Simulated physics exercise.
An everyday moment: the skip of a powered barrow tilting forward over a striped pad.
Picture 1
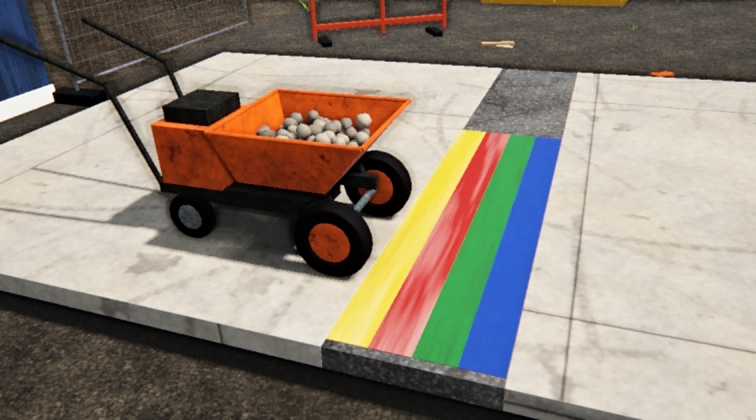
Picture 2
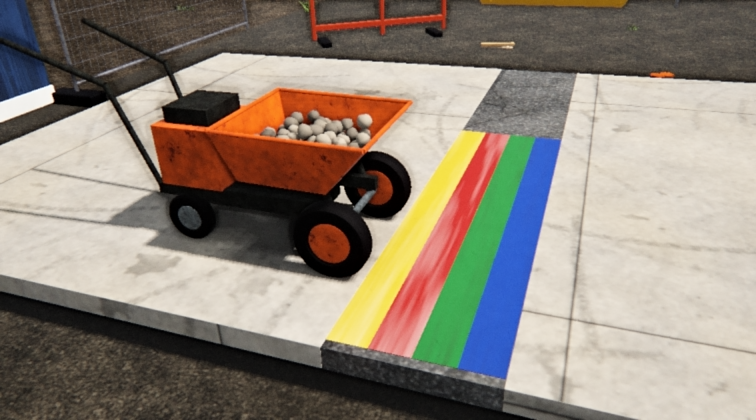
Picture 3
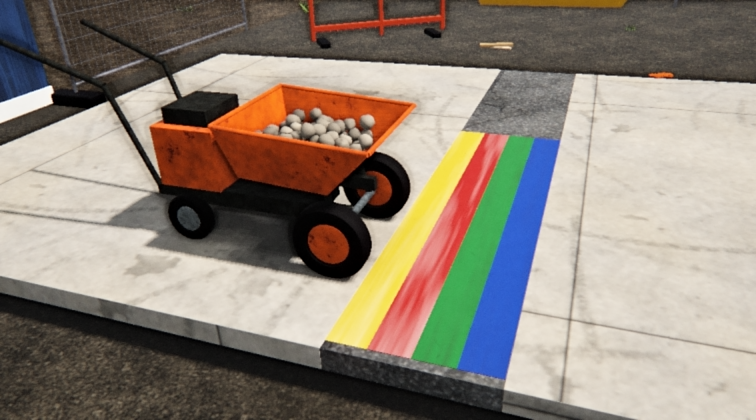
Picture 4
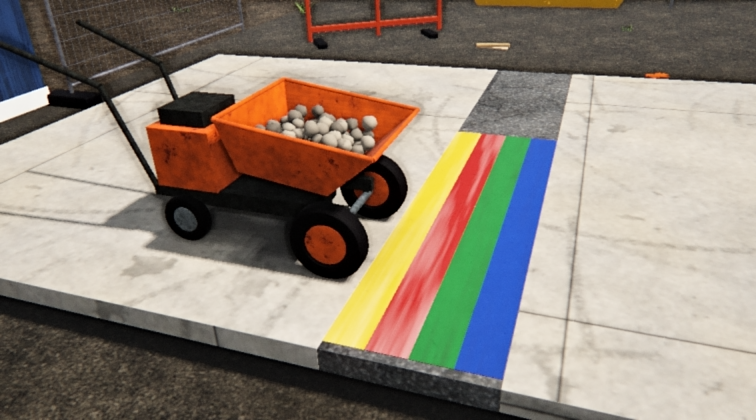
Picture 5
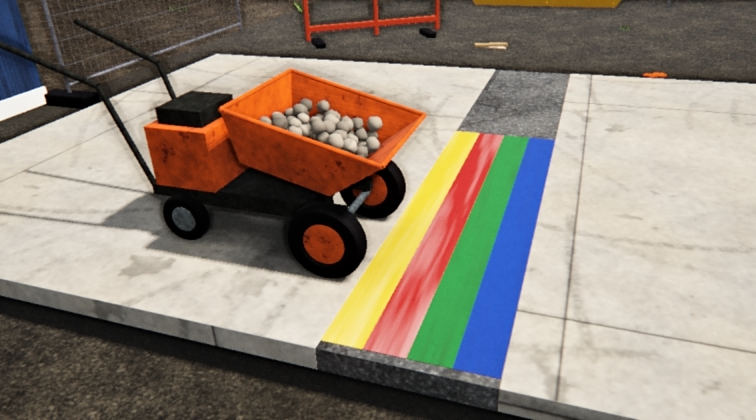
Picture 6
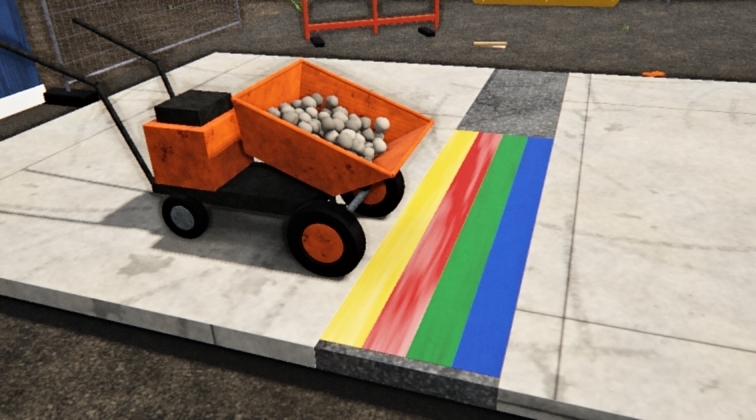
On a pale paved slab beside dark asphalt, an orange barrow with black handles holds a level skip of rounded grey stones, next to yellow, red, green and blue stripes. The skip tilts forward slightly at first, then more clearly, its back rising and its front lip dipping toward the right.
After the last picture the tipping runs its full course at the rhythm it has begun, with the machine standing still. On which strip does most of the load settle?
Most lies over the green band.
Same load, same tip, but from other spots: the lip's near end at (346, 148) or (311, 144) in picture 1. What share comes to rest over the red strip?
First some 20, then 40 per cent.
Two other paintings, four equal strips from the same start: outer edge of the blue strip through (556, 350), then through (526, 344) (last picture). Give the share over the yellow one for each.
About 0 and 0 per cent.
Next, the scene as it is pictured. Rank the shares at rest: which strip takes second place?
It is the strip in blue.
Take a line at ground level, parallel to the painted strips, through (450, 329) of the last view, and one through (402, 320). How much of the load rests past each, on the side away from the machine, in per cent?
In turn 50 and 80 in a hundred.
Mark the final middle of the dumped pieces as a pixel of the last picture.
Near (484, 260).
Shortly afterwards, skip tipped steeply; the whole lot in the skip.
Next, skip tipped right over; the bulk in the skip; a little over the green strip; a little over the blue strip.
Some moments later, skip tipped right over; near a quarter in the skip; near a third over the green strip; near a quarter over the blue strip; a little off the paint.
In the end, skip tipped right over; near a quarter in the skip; none at all over the yellow strip; none at all over the red strip; near a third over the green strip; near a quarter over the blue strip; a little off the paint.
